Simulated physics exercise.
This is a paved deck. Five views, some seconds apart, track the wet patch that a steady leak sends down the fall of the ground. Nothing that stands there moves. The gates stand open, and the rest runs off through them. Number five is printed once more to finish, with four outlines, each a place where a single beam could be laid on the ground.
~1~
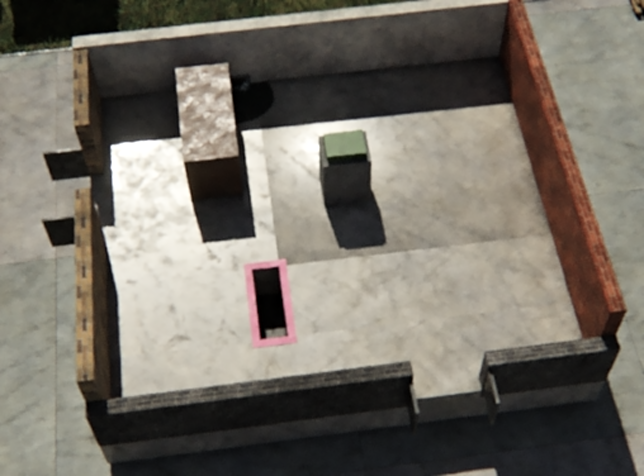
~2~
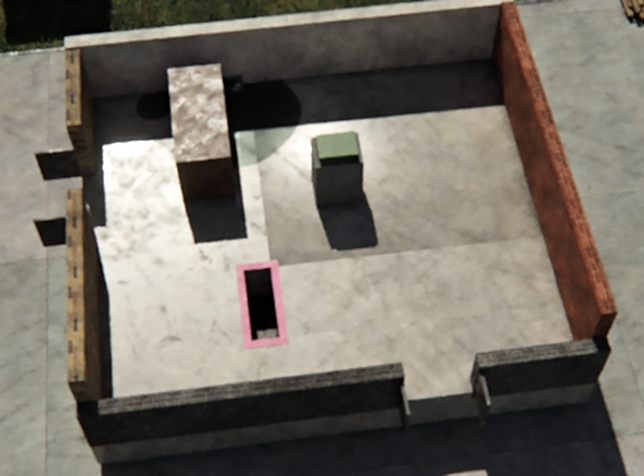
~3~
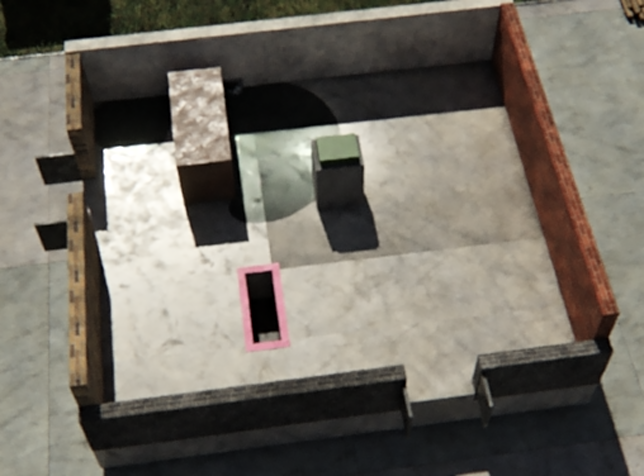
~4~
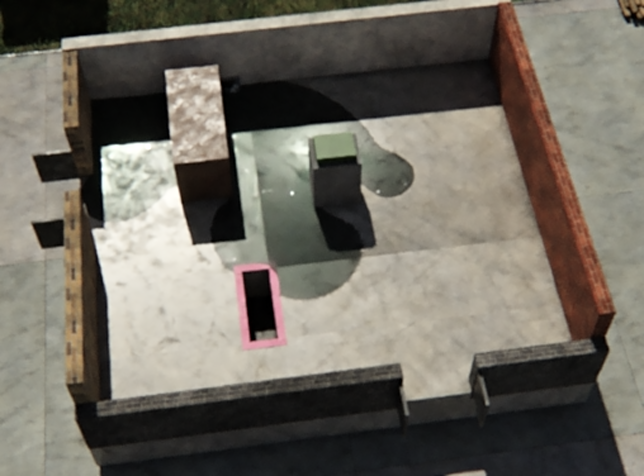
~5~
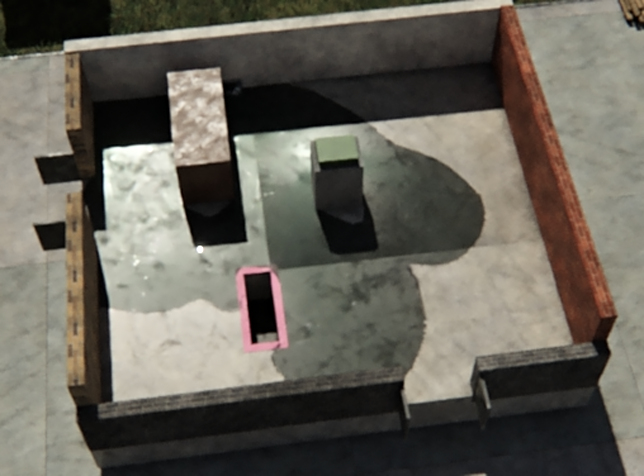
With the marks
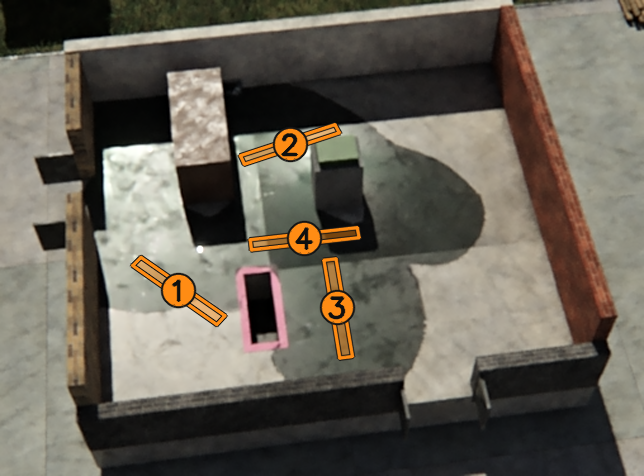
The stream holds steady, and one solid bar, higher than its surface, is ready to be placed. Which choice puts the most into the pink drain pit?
Best: 1.
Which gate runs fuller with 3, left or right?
The right gate.
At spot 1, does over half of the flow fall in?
No, it does not.
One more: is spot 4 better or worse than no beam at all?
It is worse.
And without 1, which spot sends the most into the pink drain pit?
The answer is 3.
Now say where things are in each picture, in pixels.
In the first frame, outfall at (236, 80); pink drain pit at (270, 303); open gate at (443, 381); open gate at (105, 205); 2 % of the ground under water, visible out to (253, 104); pink drain pit still dry.
In the second frame, 6 % of the ground under water, visible out to (256, 157); pink drain pit still dry.
In the third frame, 15 % of the ground under water, visible out to (285, 211); pink drain pit still dry.
In the fourth frame, 27 % of the ground under water, visible out to (340, 280); pink drain pit still dry.
In the fifth frame, 48 % of the ground under water, visible out to (404, 350); pink drain pit taking water.
In orange, 1 from (136, 261) to (220, 320); 2 from (242, 159) to (337, 128); 3 from (346, 357) to (329, 259); 4 from (250, 244) to (358, 232).
With 1, about 32 % of the stream goes into the pink drain pit, about 63 % out by the gates.
With 2, about 13 % of the stream goes into the pink drain pit, about 81 % out by the gates.
With 3, about 26 % of the stream goes into the pink drain pit, about 70 % out by the gates.
With 4, about 11 % of the stream goes into the pink drain pit, about 83 % out by the gates.
